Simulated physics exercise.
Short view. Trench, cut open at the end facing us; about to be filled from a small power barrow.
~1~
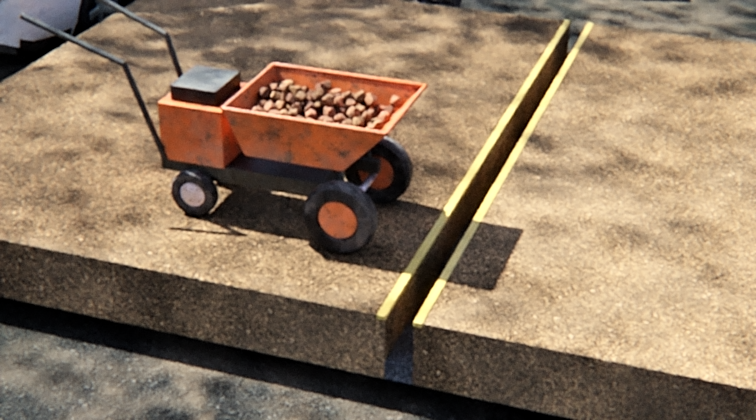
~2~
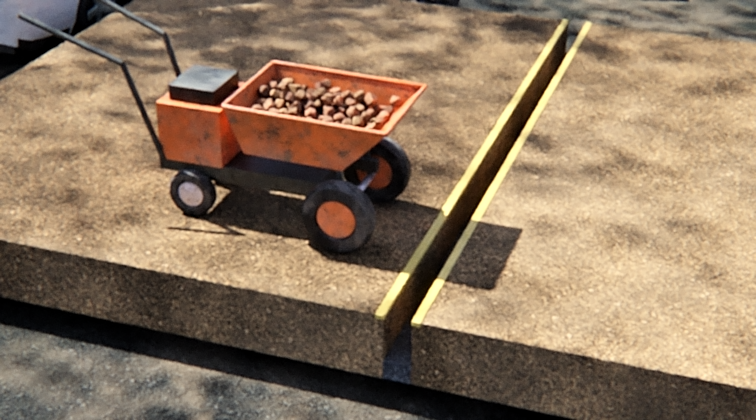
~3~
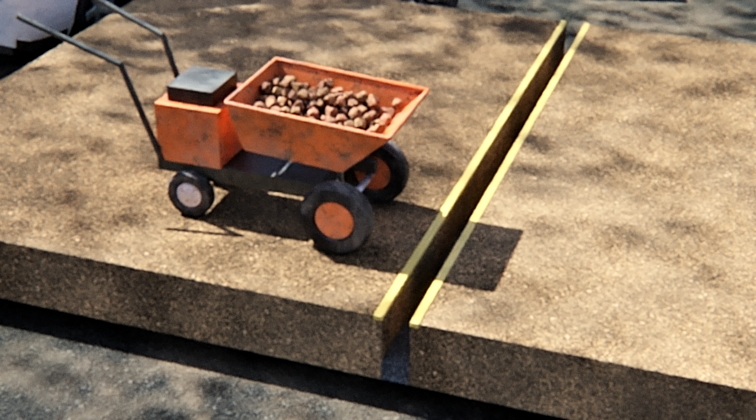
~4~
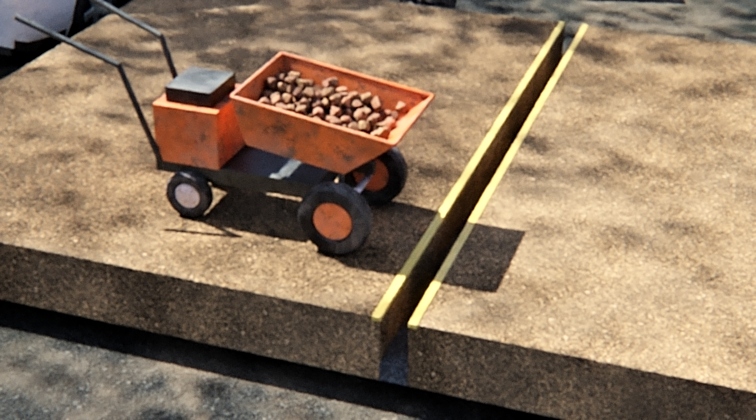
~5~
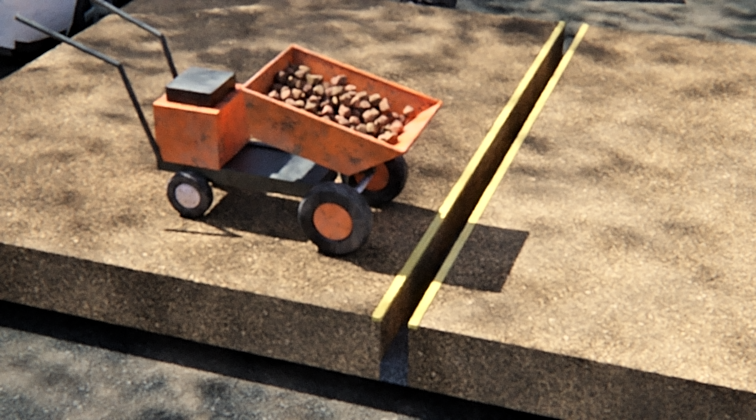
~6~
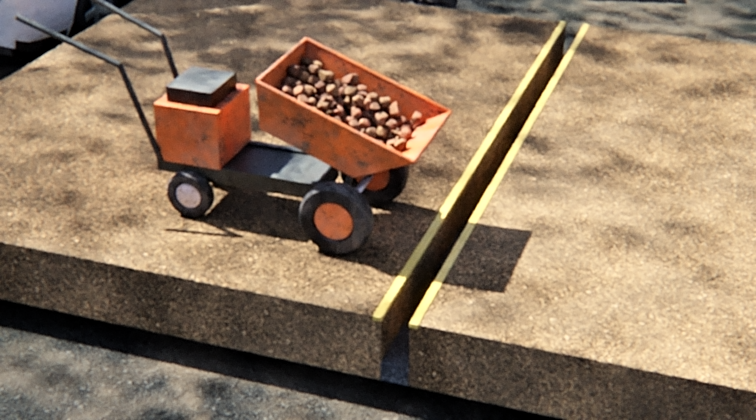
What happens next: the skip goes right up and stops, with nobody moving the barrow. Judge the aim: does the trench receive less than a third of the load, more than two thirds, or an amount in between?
It receives less than a third.
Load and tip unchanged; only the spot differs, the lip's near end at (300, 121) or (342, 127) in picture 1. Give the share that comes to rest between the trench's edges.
The shares come out close to 40 and 60 per cent, in that order.
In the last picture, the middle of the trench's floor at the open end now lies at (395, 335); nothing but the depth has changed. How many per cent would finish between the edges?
0 per cent, roughly.
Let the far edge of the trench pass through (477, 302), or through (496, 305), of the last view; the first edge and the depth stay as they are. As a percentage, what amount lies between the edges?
The share would be 80 % first and 100 % second.
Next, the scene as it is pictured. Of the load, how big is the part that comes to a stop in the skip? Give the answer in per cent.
15 per cent or so.
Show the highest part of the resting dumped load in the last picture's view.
Peak at rest, last frame: Around (493, 223).
Soon after the last picture, skip tipped steeply; all in the skip.
A little later, skip tipped steeply; about two thirds in the skip; about a third beyond it; a stray few falling.
Later still, skip tipped right over; about a quarter in the skip; a stray few in or heaped over the trench; most beyond it.
At rest, skip tipped right over; a small part in the skip; a stray few in or heaped over the trench; most beyond it.
